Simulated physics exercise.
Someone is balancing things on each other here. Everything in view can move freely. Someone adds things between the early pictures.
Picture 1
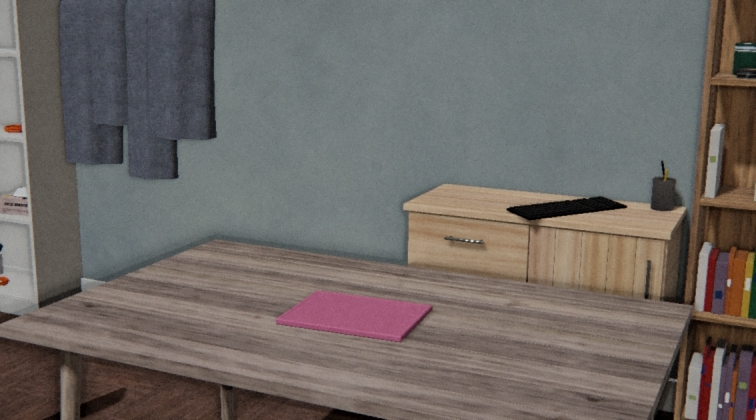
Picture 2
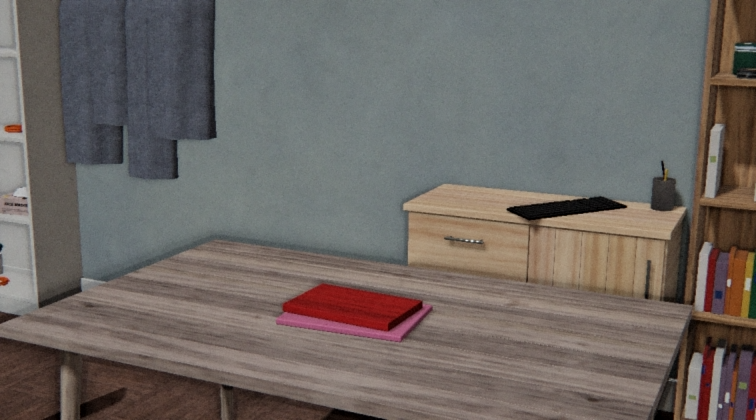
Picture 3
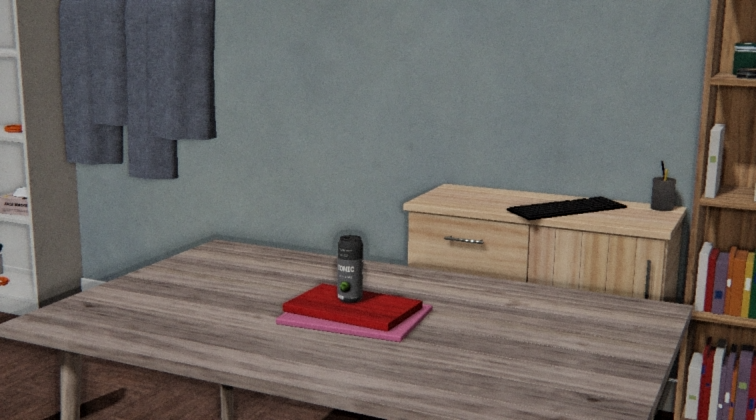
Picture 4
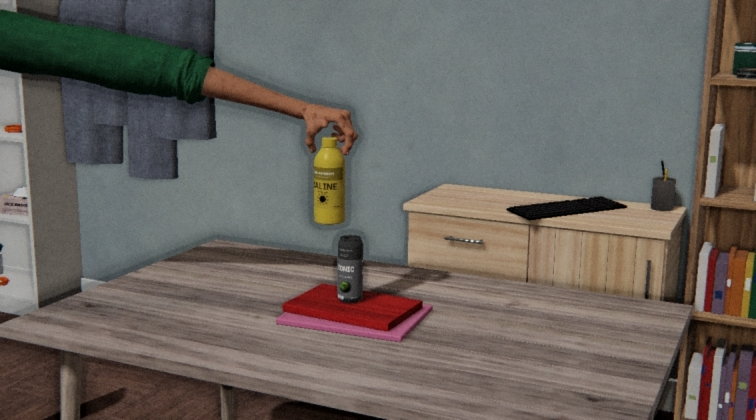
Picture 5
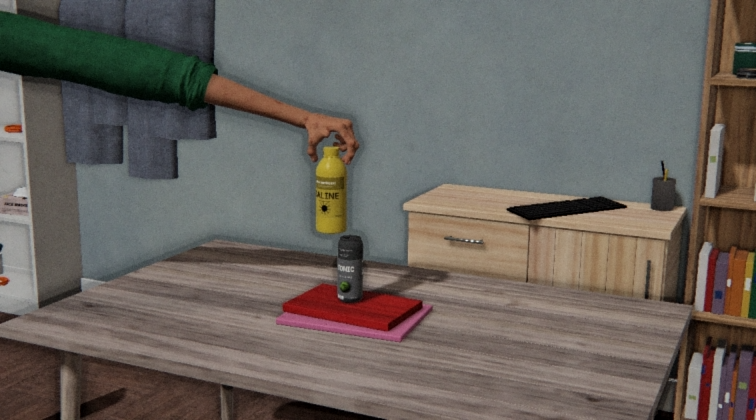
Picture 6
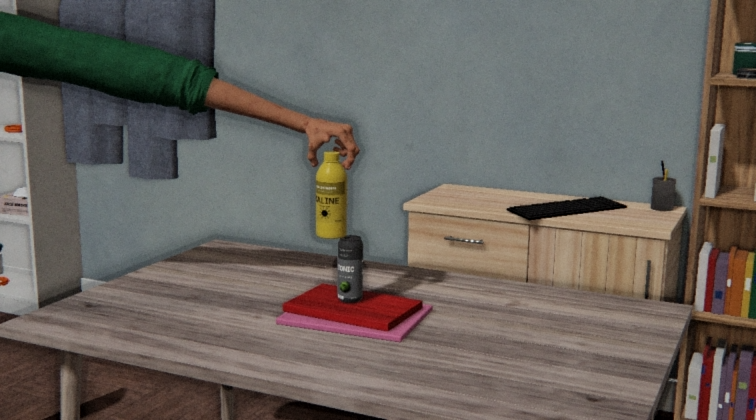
On a wooden table, a pink tray was joined by a red board and then a grey can on top, before a green-sleeved arm lowered a yellow bottle slightly just above the can.
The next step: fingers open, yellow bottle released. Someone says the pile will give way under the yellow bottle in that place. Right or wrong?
Right, it gives way.
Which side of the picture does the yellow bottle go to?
Its movement is toward the left.
Then, 0.40 s later than the last frame, yellow bottle now fallen.
Then, 0.60 s later than the last frame, things are still on the move.
When it is over, fallen, yellow bottle; the other 3 as before. End places, in pixels of the last picture, yellow bottle near (260, 286). The pile gives way.
